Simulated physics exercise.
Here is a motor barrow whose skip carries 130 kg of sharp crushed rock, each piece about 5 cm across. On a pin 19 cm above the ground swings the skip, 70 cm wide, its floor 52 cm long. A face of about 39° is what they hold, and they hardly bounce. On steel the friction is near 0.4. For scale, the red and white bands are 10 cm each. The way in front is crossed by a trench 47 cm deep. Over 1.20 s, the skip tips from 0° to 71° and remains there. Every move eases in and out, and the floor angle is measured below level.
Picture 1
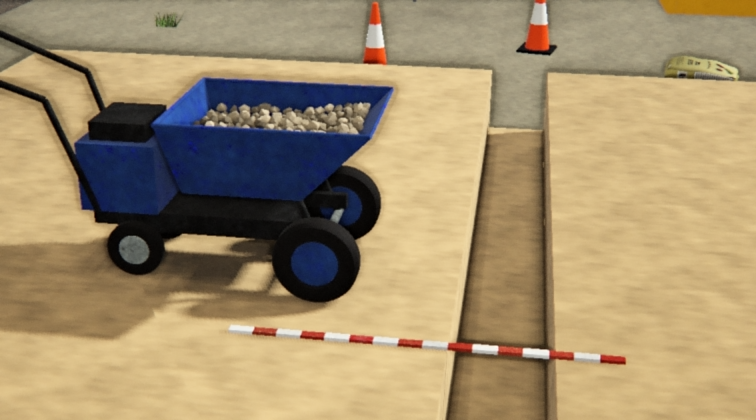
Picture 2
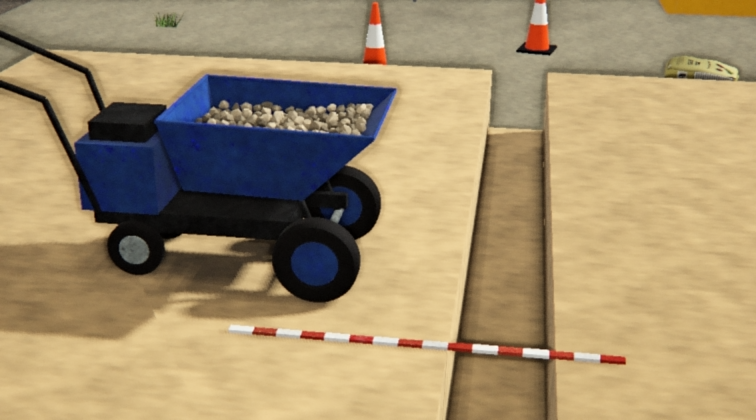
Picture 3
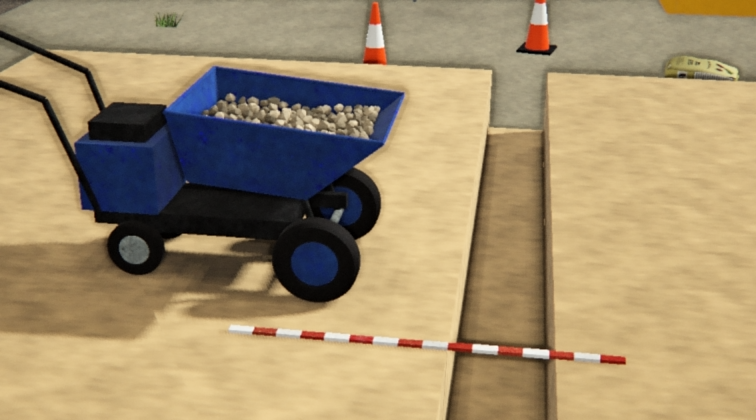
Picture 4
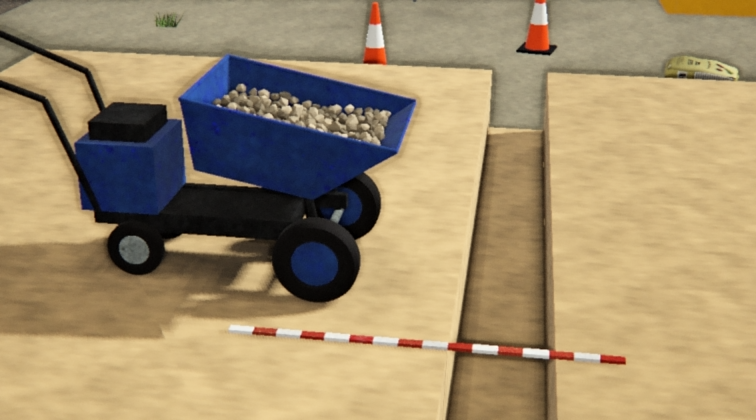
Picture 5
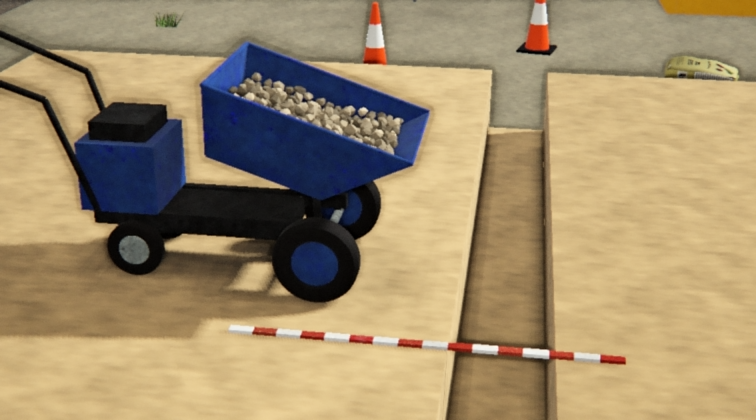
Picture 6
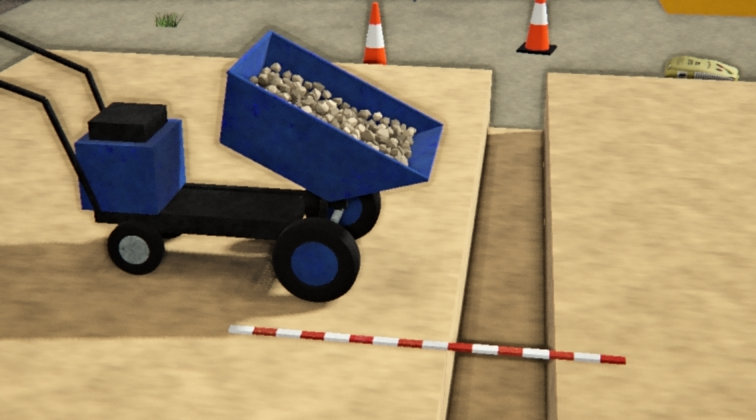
A blue motor barrow loaded with crushed rock stood still on sandy ground beside a narrow trench, and its skip slowly tilted forward to the right, the back end rising while the stones stayed inside.
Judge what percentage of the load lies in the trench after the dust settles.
About 100 %.
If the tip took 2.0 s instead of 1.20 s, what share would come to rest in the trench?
Near 100 per cent.
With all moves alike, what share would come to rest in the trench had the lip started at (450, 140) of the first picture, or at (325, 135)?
45 %, then 80 %.
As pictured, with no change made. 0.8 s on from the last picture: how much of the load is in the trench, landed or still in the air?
30 per cent or so by then.
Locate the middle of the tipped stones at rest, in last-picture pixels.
Roughly at pixel (509, 355).
Then, 0.4 s after the last picture the floor is at 60°, 100 % in the skip; the foremost stones are at (457, 216).
Then, 0.8 s after the last picture the floor is at 71°, 72 % in the skip, 28 % in the trench; the foremost stones are at (534, 308).
Then, 1.1 s after the last picture the floor is at 71°, 28 % in the skip, 72 % in the trench; the foremost stones are at (553, 335).
Then, 3.1 s after the last picture the floor is at 71°, 0 % in the skip, 100 % in the trench; the foremost stones are at (554, 348).
